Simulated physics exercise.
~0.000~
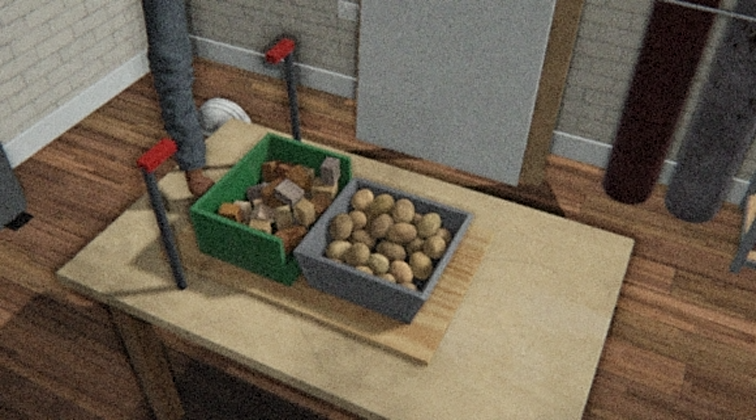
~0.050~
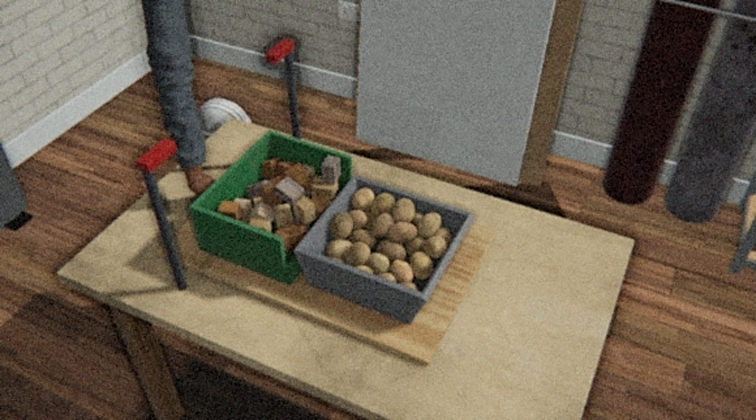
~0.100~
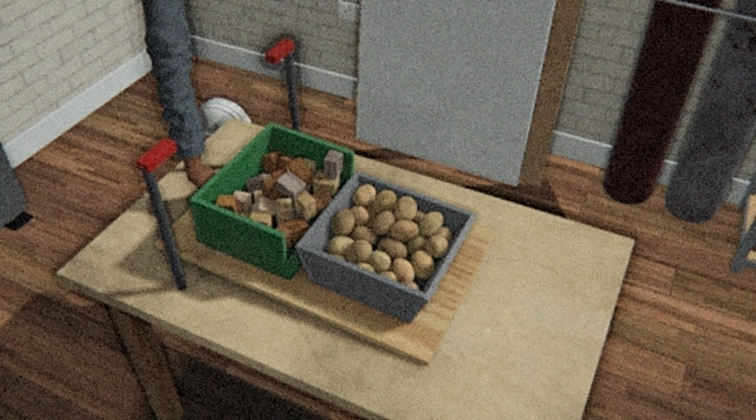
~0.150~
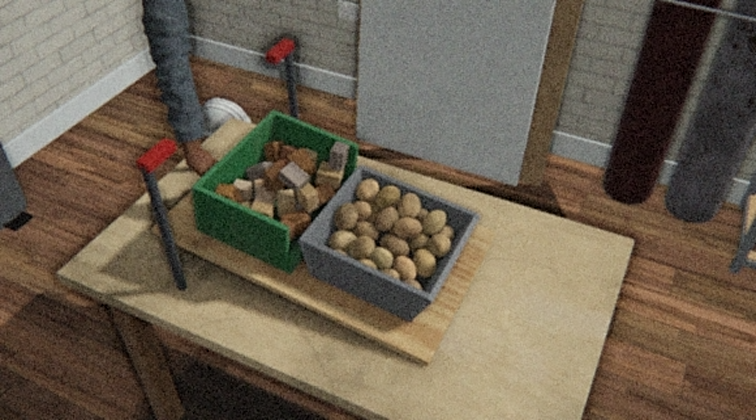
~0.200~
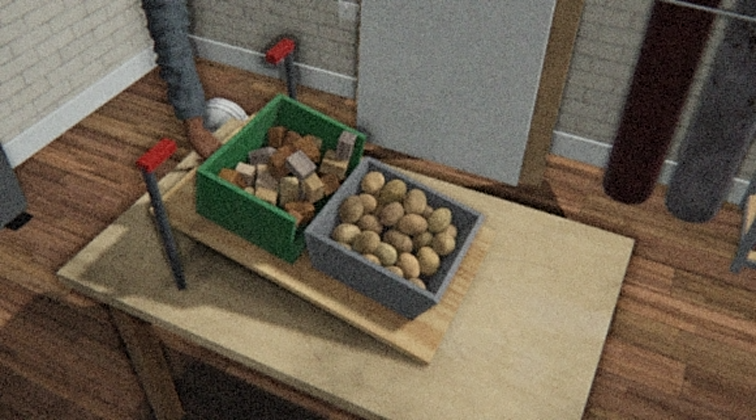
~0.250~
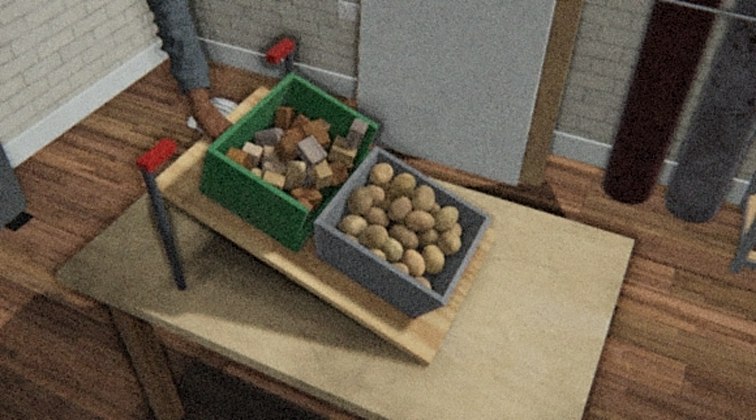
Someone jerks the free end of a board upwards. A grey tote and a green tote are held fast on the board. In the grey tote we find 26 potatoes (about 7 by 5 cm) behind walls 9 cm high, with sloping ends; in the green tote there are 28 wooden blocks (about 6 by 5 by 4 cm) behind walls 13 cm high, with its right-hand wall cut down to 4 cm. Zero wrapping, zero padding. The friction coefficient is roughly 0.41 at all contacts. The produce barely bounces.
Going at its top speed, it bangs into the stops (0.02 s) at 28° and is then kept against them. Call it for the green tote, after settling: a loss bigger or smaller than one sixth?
Bigger.
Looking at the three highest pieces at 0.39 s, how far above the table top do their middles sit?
Roughly 44 centimetres.
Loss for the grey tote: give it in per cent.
Grey tote: 10%.
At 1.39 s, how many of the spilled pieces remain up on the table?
About 16 of them.
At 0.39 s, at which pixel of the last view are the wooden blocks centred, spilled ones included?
In the last picture they centre on about (332, 130).
After 0.29 s, the board meets the red stops.
After 0.39 s, tilt 28°; grey tote 26 in, 0 out and green tote 26 in, 2 out.
After 0.53 s, tilt 28°; grey tote 26 in, 0 out and green tote 14 in, 14 out.
After 0.79 s, tilt 28°; grey tote 24 in, 2 out and green tote 2 in, 26 out.
Outcome (at 1.39 s), grey tote 24 in, 2 out and green tote 2 in, 26 out. Asked share, 26 of 28, 93 per cent.
